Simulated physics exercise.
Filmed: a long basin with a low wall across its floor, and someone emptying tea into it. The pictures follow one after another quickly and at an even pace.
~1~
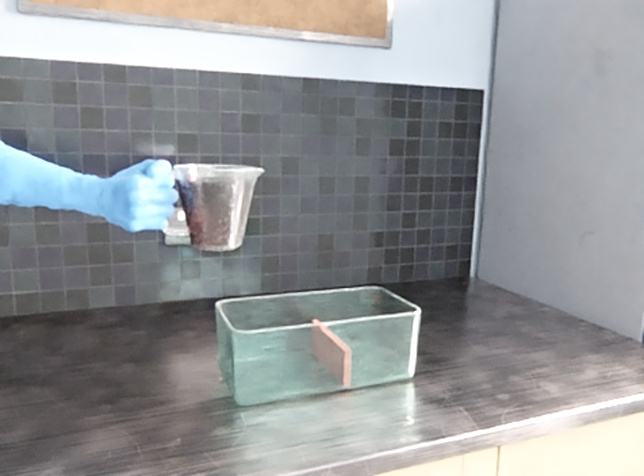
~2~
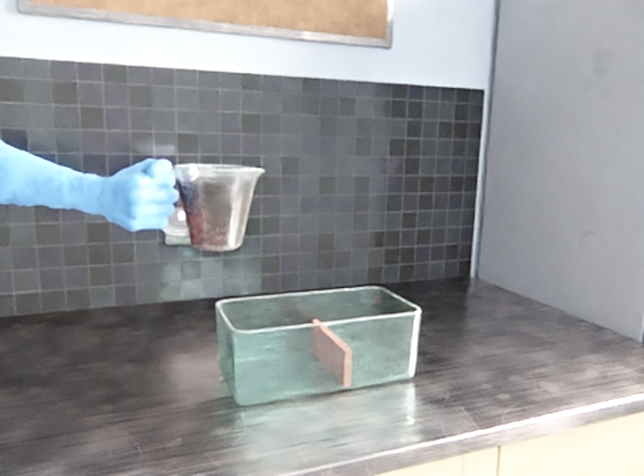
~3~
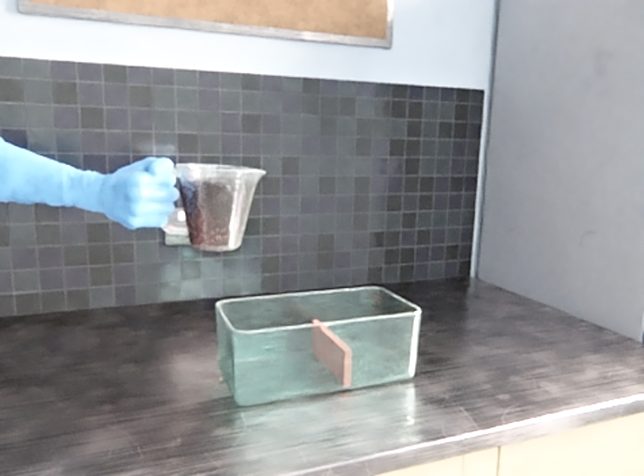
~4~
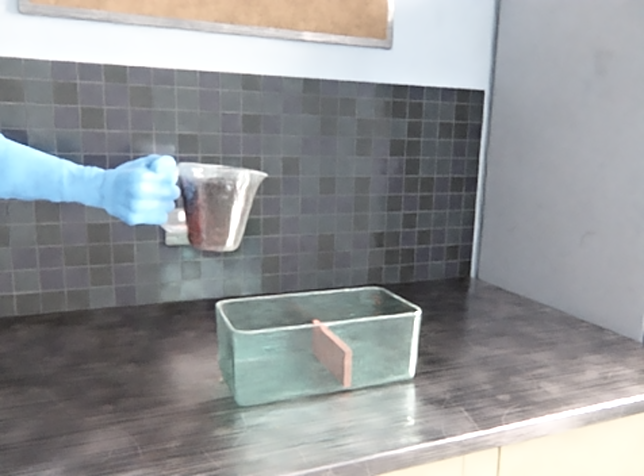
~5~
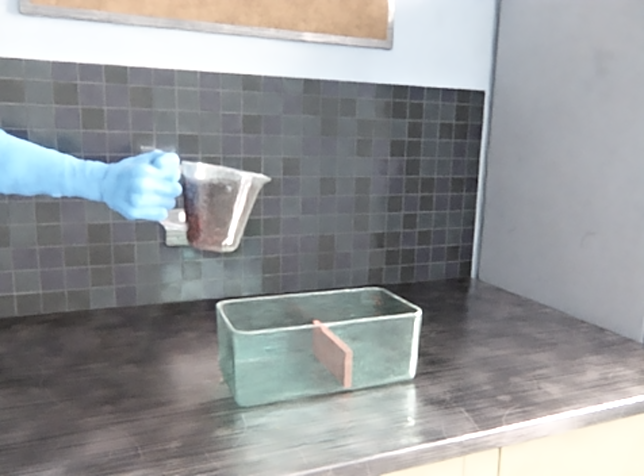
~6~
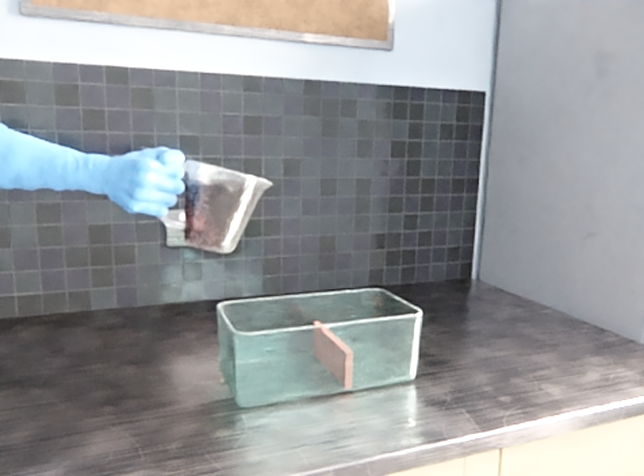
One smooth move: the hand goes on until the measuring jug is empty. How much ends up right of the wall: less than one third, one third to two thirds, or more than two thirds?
Most likely the right of the wall will hold too little for one third.
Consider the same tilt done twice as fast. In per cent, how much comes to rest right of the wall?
It works out near 5 %.
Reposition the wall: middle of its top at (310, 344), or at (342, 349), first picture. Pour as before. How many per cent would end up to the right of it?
About 35 % and 10 %.
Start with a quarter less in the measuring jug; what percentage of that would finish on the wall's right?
5 per cent or so.
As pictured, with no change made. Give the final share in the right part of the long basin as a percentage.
Close to 5 per cent.
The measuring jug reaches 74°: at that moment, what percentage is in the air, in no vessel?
Estimated at 25 per cent or so.
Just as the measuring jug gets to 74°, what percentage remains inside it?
Roughly 60 %.
A moment on, the measuring jug is tipped part way and 62 per cent is still to pour, 12 is left of the wall and 0 right of it.
Next, the measuring jug is tipped right over and 5 per cent is still to pour, 78 is left of the wall and 1 right of it.
Then the measuring jug is tipped right over and 0 per cent is still to pour, 93 is left of the wall and 3 right of it.
Later the measuring jug is tipped right over and 0 per cent is still to pour, 93 is left of the wall and 3 right of it.
At rest 93 per cent lies left of the wall, 3 right of it and 4 outside.
